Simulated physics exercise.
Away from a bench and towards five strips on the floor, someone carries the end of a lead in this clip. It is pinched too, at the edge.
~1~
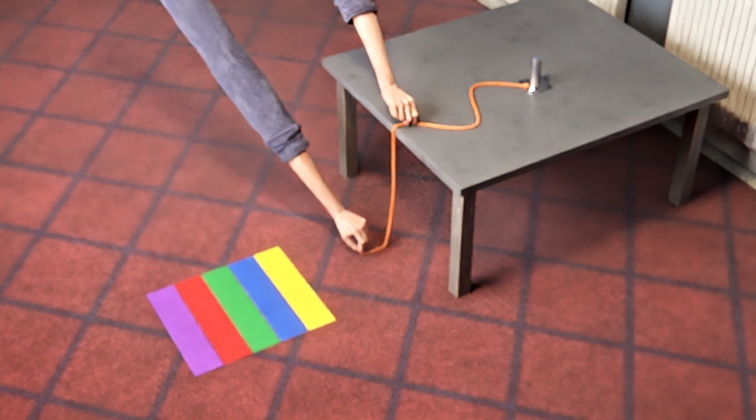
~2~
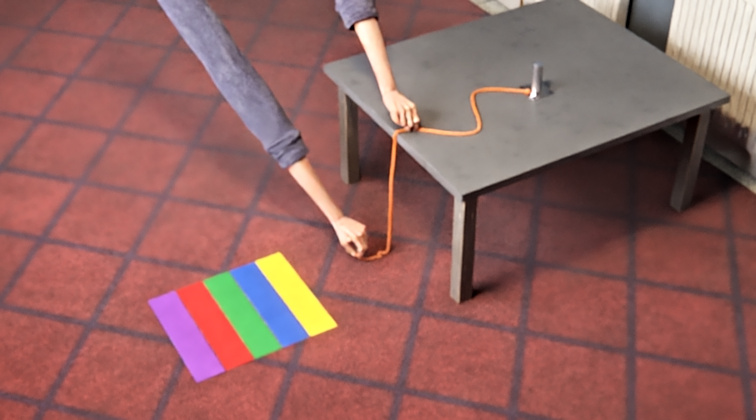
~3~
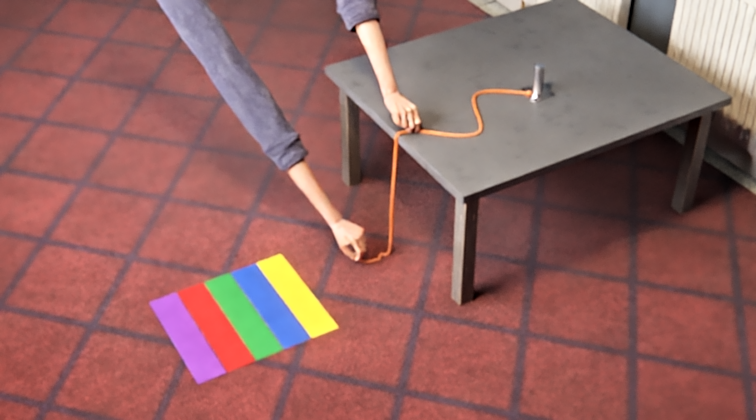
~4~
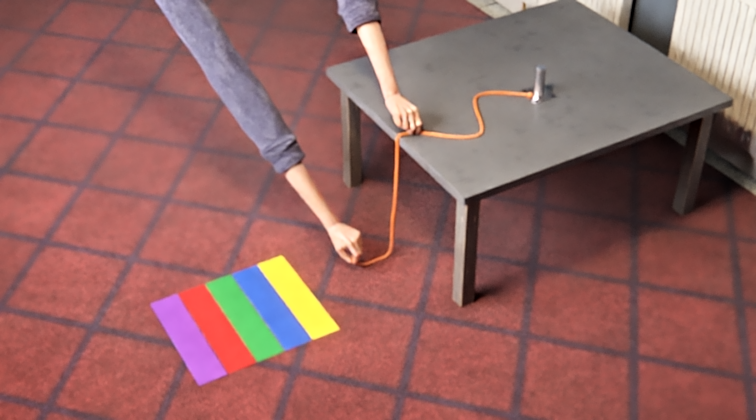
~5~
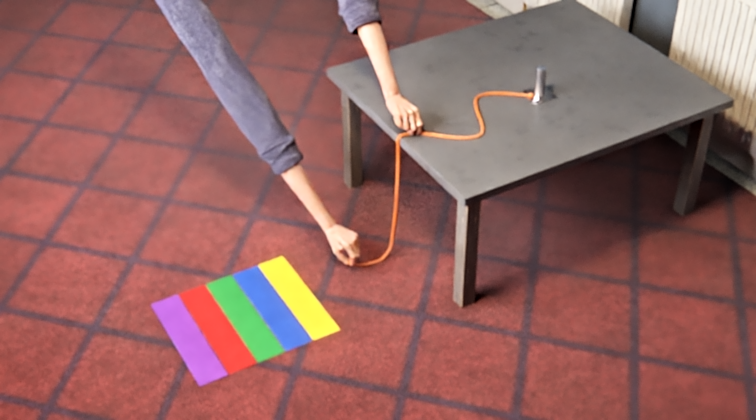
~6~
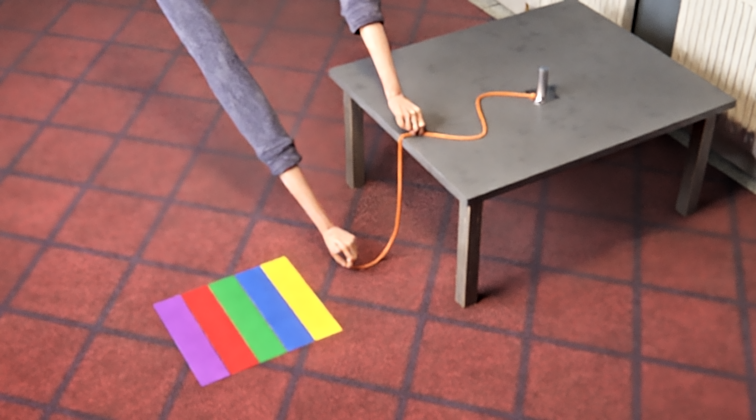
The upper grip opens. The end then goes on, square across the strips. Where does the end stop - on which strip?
On the red strip.
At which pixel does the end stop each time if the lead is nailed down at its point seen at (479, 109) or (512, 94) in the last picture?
Try one gives about (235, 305); try two, about (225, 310).
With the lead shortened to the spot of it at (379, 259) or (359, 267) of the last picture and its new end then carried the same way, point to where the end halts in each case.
The first cut gives (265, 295) and the second gives (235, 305).
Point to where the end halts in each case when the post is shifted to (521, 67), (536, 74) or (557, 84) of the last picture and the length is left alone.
Approximate places, in that order: (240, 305), (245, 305), (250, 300).
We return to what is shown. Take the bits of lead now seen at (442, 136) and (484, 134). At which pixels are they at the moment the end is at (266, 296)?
You'll find the first mark at (402, 155) and the second mark at (428, 130).
Soon after, end near (266, 295); over blue.
After that, end near (235, 307); over green.
At the stop, end near (215, 315); over red. It gets as far as the red strip.
